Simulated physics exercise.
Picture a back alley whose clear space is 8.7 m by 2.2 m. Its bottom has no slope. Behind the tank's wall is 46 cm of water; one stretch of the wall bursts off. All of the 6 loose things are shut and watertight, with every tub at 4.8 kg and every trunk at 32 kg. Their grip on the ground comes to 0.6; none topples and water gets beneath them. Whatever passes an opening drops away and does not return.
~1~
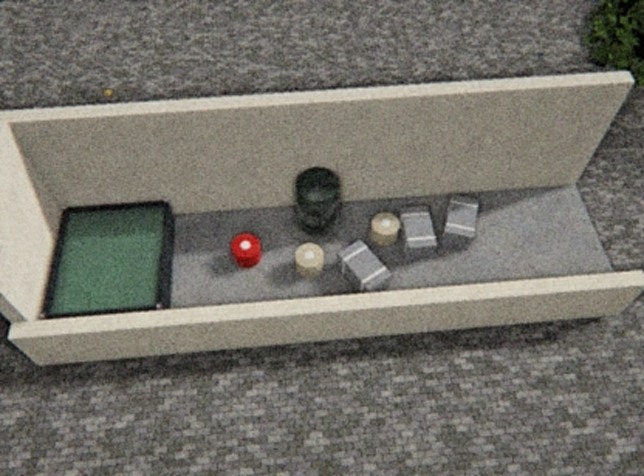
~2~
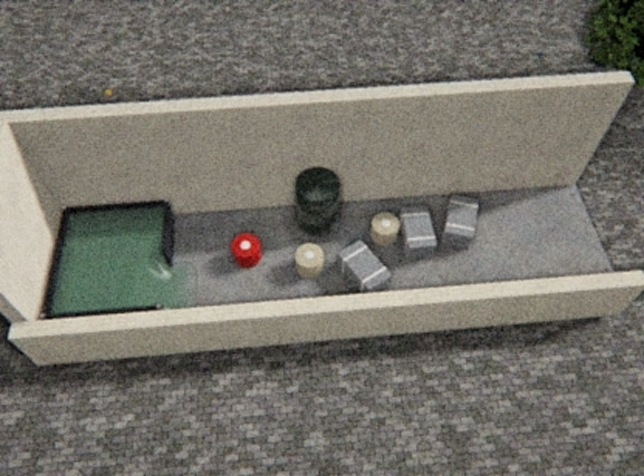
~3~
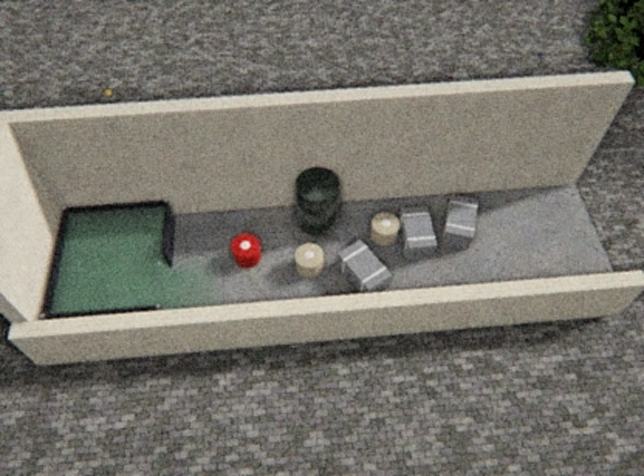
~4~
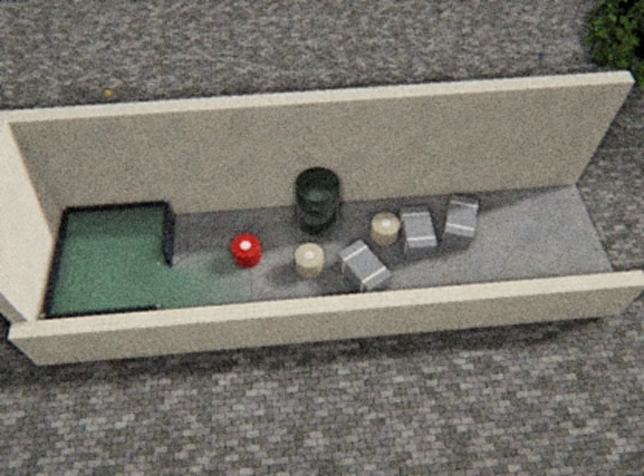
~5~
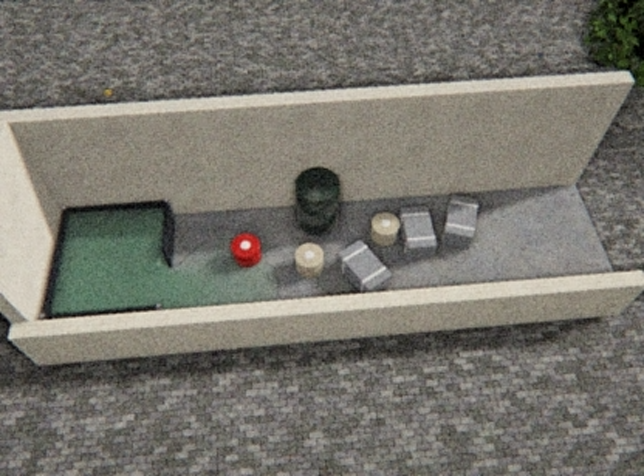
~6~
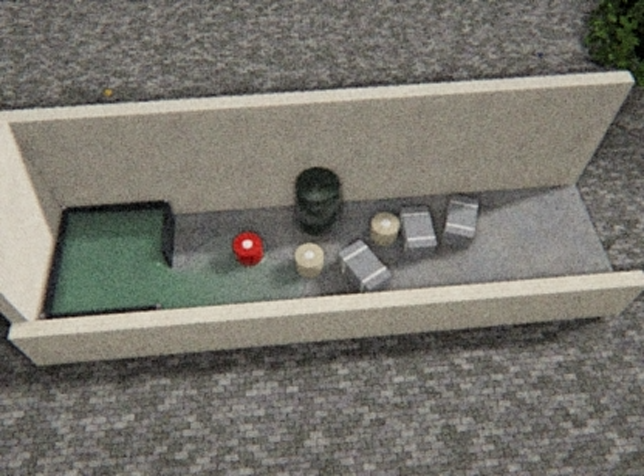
The video shows green-tinted water spreading rightward across a walled alley floor from a gap in a dark-edged tank at the left, reaching a red tub, which shifts very slightly while the other tubs and the trunks stay still.
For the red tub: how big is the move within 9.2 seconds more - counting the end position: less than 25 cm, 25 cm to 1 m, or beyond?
The red tub moves a short way.
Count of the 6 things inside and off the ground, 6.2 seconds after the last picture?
Count at that moment: 3.
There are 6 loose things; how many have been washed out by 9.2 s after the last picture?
I count 0 of them.
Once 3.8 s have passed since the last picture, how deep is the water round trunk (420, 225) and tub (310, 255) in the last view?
I'd put it at 7 cm and 7 cm respectively.
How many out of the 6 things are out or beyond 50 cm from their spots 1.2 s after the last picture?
Tally at that time: 3.
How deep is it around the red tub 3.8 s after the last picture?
Roughly 5 cm deep.
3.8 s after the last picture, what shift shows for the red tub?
About 60 cm by then.
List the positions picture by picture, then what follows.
The red tub at (245, 246) rests on the ground; 2.9 m2 under water; 0 of 6 have shifted, in the first frame.
The red tub at (245, 246), on the bottom; water covers 3.3 m2; 0 of 6 have shifted, in the second frame.
The red tub at (245, 246) rests on the ground; water covers 3.9 m2; 0 of 6 have shifted, in the third frame.
The red tub at (245, 246) rests on the ground; water covers 4.5 m2; 0 of 6 have shifted, in the fourth frame.
The red tub at (245, 246), on the bottom; water covers 5.1 m2; 0 of 6 have shifted, in the fifth frame.
The red tub at (247, 244) rests on the ground, 4 cm from its start; water covers 5.7 m2; 0 of 6 have shifted, in the sixth frame.
Then, 1.2 s after the last picture the red tub is near (284, 211), 0.9 m from its start, afloat; 0 of 6 are out; 2 afloat.
Then, 3.8 s after the last picture the red tub is near (255, 214), 0.6 m from its start, afloat; 0 of 6 are out; 3 afloat.
Then, 6.2 s after the last picture the red tub is near (223, 222), 0.6 m from its start, afloat; 0 of 6 are out; 3 afloat.
Then, 9.2 s after the last picture the red tub is near (211, 231), 0.6 m from its start, afloat; 0 of 6 are out; 3 afloat.
